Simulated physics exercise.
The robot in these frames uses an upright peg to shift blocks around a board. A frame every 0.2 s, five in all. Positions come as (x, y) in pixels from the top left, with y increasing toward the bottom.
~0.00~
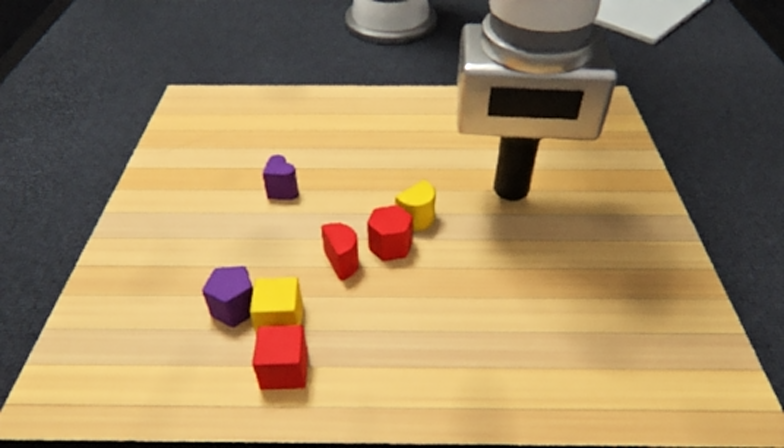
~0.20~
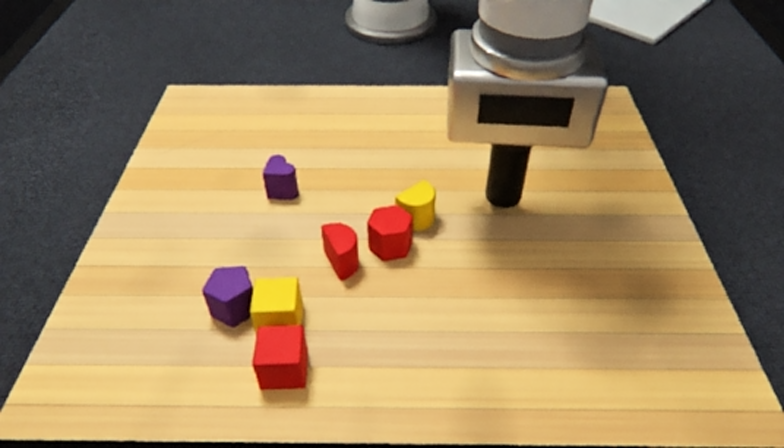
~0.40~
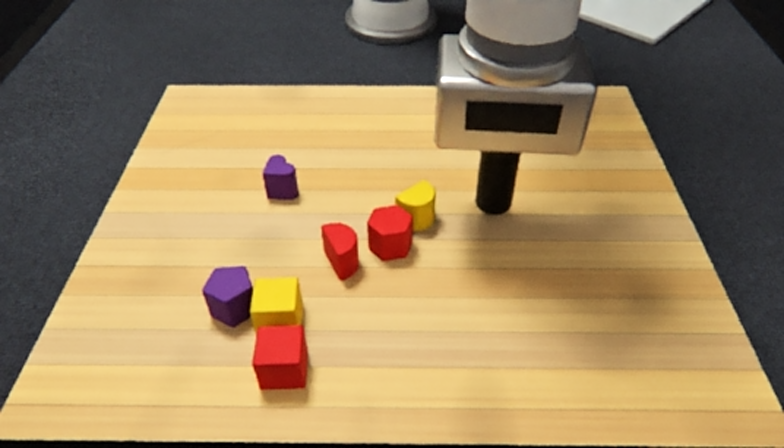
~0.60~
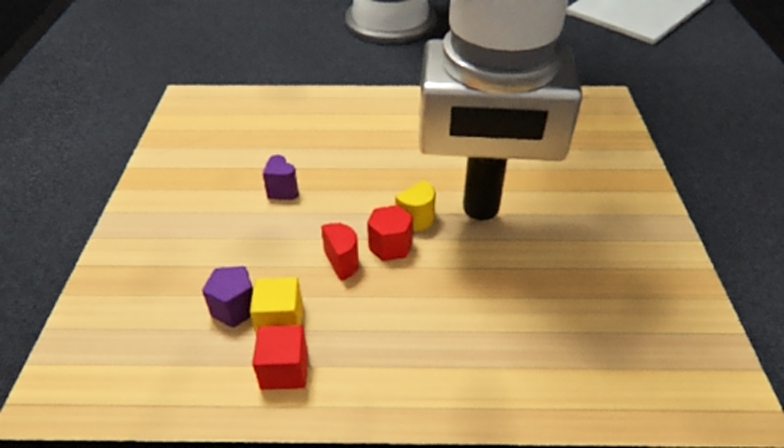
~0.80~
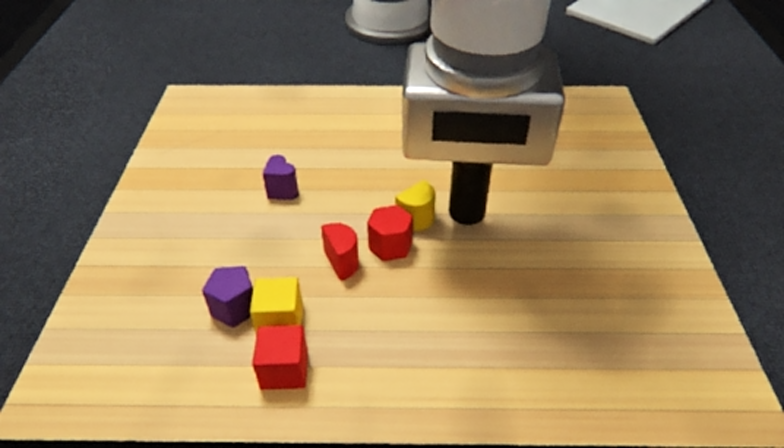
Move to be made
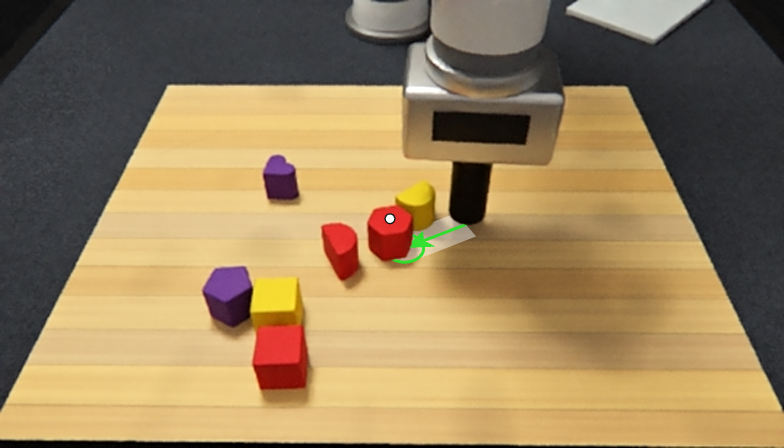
A robot arm moves its black peg slightly left and down toward the still blocks.
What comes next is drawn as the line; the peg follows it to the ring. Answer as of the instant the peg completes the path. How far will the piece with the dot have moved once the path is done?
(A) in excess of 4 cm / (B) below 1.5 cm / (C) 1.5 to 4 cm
The correct letter is C.
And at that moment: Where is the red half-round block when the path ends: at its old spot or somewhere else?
At the end of the path, the red half-round block has moved off its old spot.
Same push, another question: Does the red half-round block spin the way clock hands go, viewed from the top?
My answer is no.
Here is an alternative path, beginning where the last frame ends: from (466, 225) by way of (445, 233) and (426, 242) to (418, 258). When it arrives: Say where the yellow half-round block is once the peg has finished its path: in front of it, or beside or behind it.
When the path is over, you would find the yellow half-round block off to the side or behind the peg.
Drawn move, in a line from (466, 225) to (404, 248); the dot is on the red hexagon.
What follows on the original path. Halfway along, peg (436, 225); yellow half-round block (411, 192), turned 15° clockwise.
At the end, peg (405, 237); red half-round block (328, 239), turned 20° anticlockwise; red hexagon (361, 224), turned 15° clockwise; yellow half-round block (409, 192), turned 20° clockwise.
